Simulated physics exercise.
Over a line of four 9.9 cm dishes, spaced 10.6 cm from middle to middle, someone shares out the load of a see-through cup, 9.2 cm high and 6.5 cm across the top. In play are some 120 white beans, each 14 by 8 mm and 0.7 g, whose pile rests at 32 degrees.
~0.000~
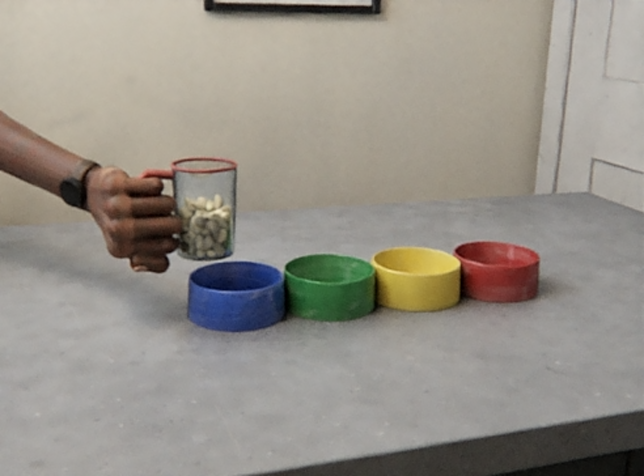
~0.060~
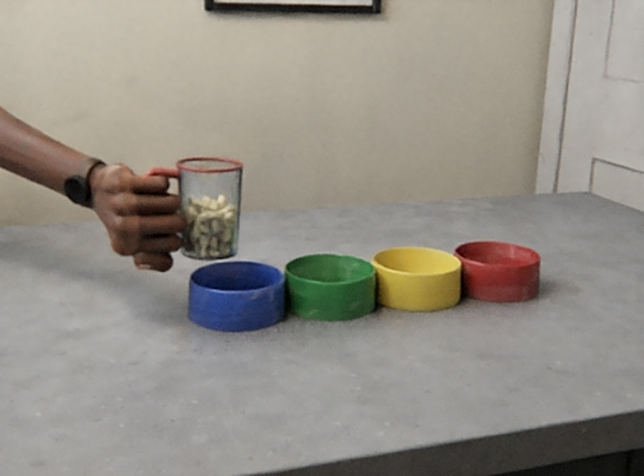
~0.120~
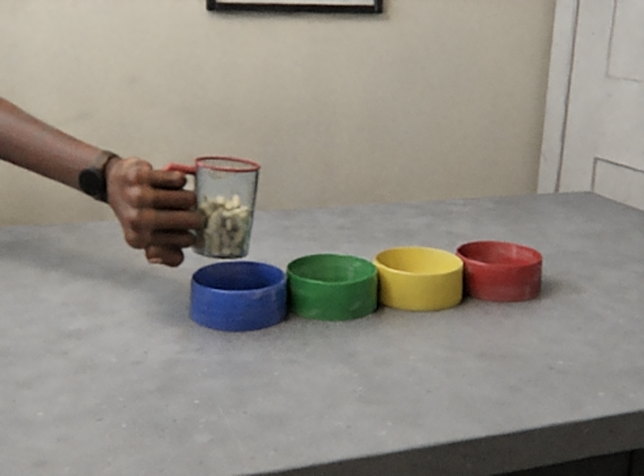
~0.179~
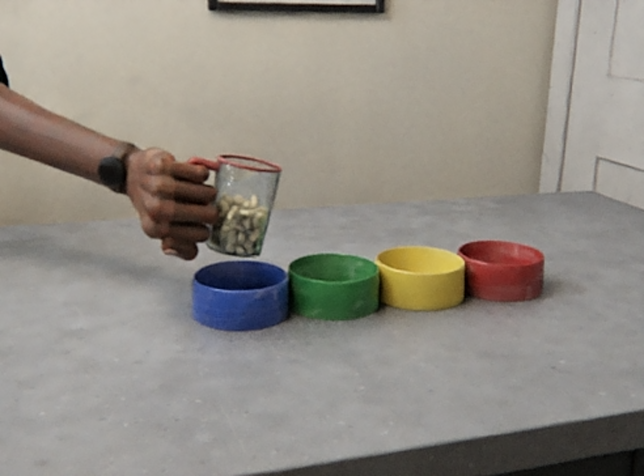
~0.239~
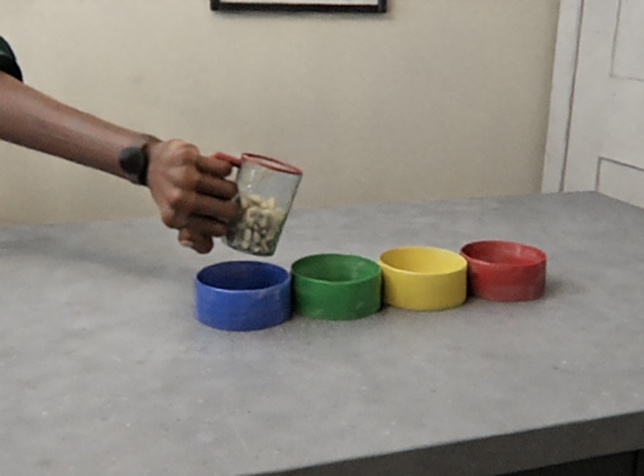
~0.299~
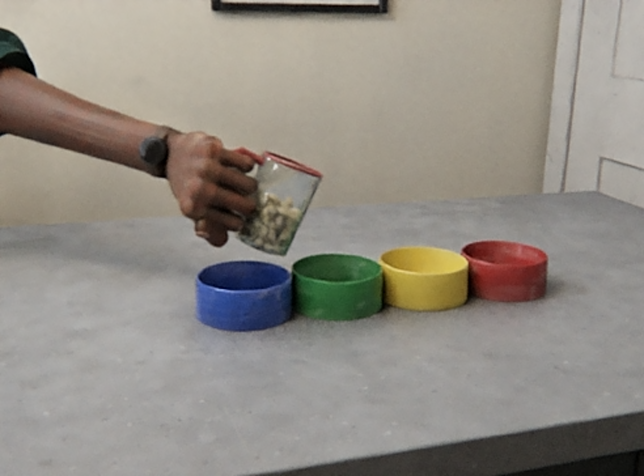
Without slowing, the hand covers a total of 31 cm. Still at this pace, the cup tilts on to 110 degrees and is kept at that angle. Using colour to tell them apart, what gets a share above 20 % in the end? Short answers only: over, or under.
Red over. Blue under. Green under. Yellow under. Counter under.
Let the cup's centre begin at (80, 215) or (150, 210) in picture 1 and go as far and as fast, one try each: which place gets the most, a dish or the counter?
The winner: Yellow; red.
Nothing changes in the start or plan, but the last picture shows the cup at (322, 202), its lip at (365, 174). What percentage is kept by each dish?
Final shares - red 100 %, blue 0 %, green 0 %, yellow 0 %.
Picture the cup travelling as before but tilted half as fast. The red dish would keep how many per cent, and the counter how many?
Red: 100, counter: 0.
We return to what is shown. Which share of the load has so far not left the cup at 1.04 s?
Load share: Near 100 percent.
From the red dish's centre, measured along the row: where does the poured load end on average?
Close to 1 cm, shifted rightward.
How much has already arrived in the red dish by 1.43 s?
Estimate to date: Some 60 %.
Then, at 0.74 s, tilt 64 degrees; cup holds 100 %.
After 1.04 s, tilt 93 degrees; cup holds 100 %.
After 1.43 s, tilt 110 degrees; cup holds 40 %, red 60 %.
In the end, at 2.5 s, red 100 %, blue 0 %, green 0 %, yellow 0 %, counter 0 %.
